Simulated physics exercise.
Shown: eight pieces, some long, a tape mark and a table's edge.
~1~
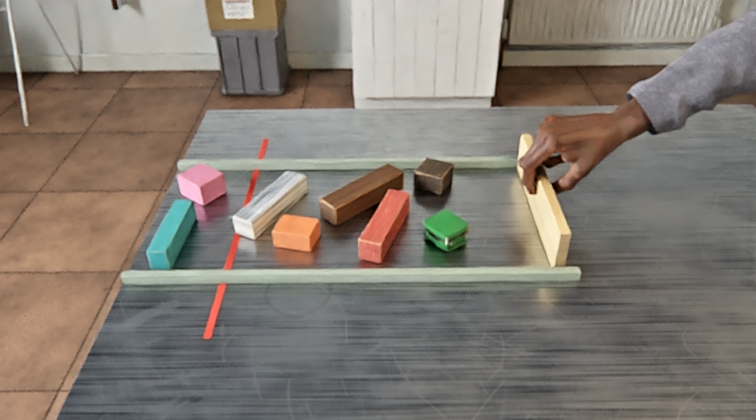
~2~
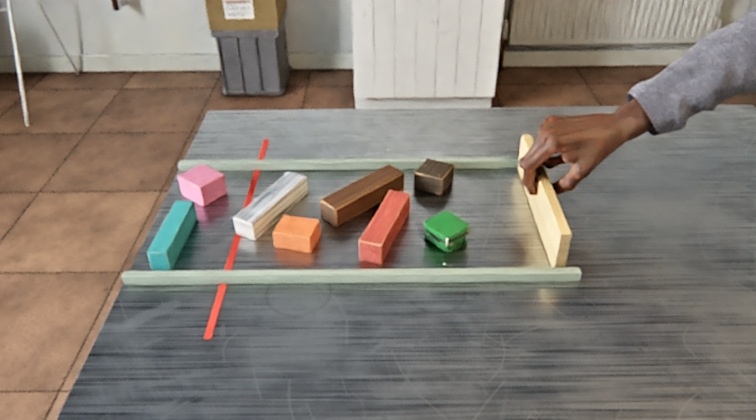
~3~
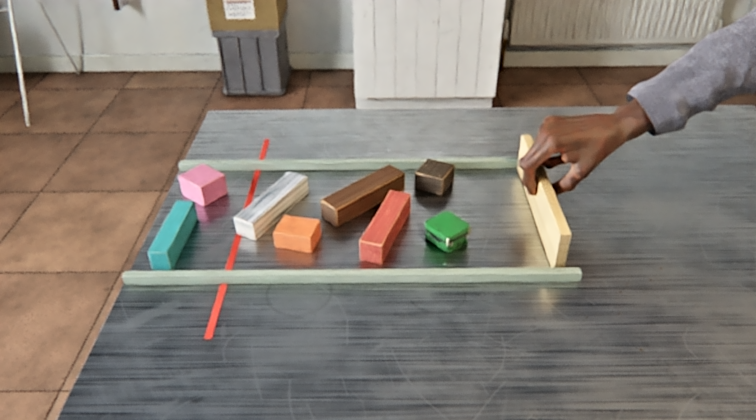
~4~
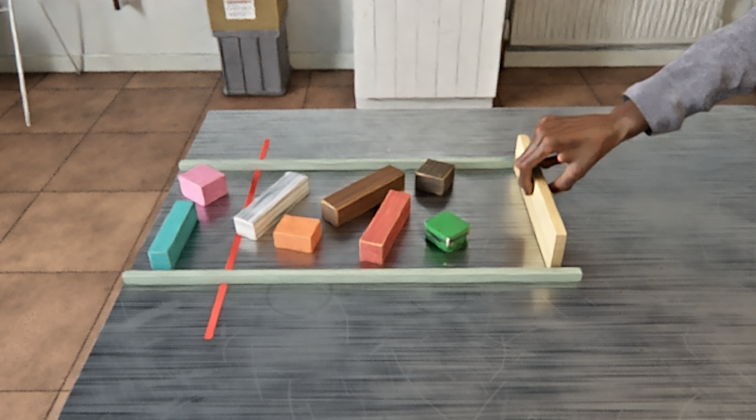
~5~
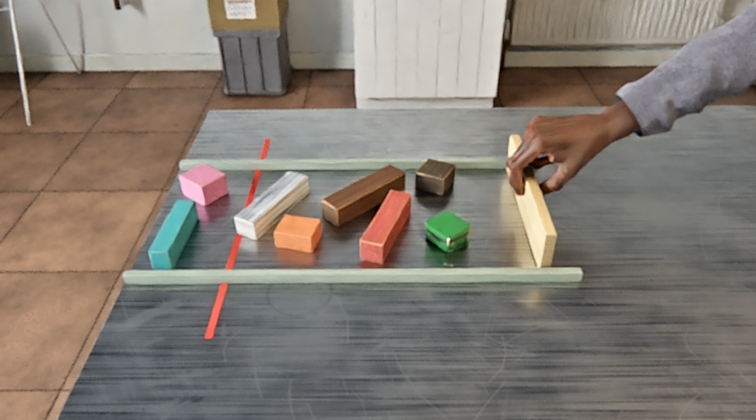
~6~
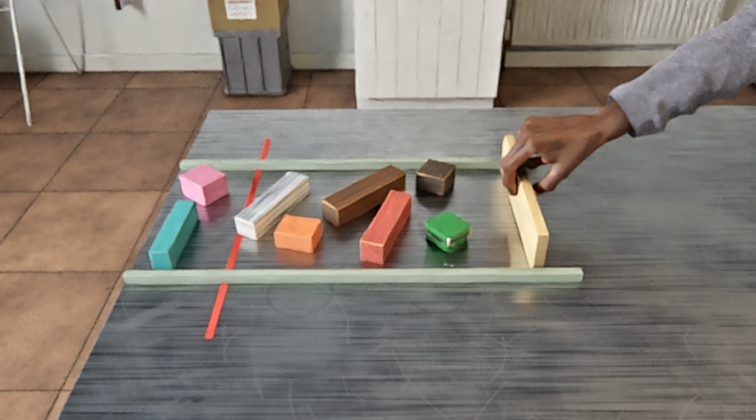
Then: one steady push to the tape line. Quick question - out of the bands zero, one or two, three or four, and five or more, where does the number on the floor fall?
I predict the tally of drops will be under three but above nought.
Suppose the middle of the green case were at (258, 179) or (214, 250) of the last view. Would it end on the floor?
Taken in order, it keeps its place and then keeps its place.
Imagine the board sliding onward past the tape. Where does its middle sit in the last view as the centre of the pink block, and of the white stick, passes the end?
Estimated middle: (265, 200), and (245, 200) for the other.
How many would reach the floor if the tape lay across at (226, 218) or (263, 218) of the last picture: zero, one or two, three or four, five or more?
In order: 3 or 4, then no fall at all.
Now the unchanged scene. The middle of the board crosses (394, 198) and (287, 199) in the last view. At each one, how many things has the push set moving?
Tally: 4; 8.
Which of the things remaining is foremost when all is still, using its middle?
Closest at the end: The white stick.
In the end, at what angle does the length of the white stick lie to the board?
Around 25 degrees.
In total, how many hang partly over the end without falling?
That comes to 2 of them.
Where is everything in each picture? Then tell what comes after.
In the first picture, turquoise bar (173, 233); pink block (202, 184); white stick (272, 203); board (541, 196); tape (243, 218).
In the second picture, pink block (203, 185); green case (446, 233).
In the third picture, white stick (273, 204); brown stick (364, 195).
In the fourth picture, turquoise bar (175, 234); orange block (298, 233).
In the fifth picture, pink block (204, 184); red bar (387, 225).
In the sixth picture, turquoise bar (175, 234); pink block (205, 184); white stick (274, 204); board (522, 197); tape (245, 218).
Soon after, none off yet; turquoise bar at rest near (175, 234); pink block at rest near (205, 184); white stick at rest near (274, 204).
After that, none off yet; turquoise bar at rest near (175, 234); pink block at rest near (205, 184); white stick moving near (265, 203).
And then, none off yet; turquoise bar displaced a little near (153, 235); pink block displaced a little near (186, 183); white stick displaced about its own width near (200, 199).
In the end, the number that fall off is one or two; gone, pink block and turquoise bar.
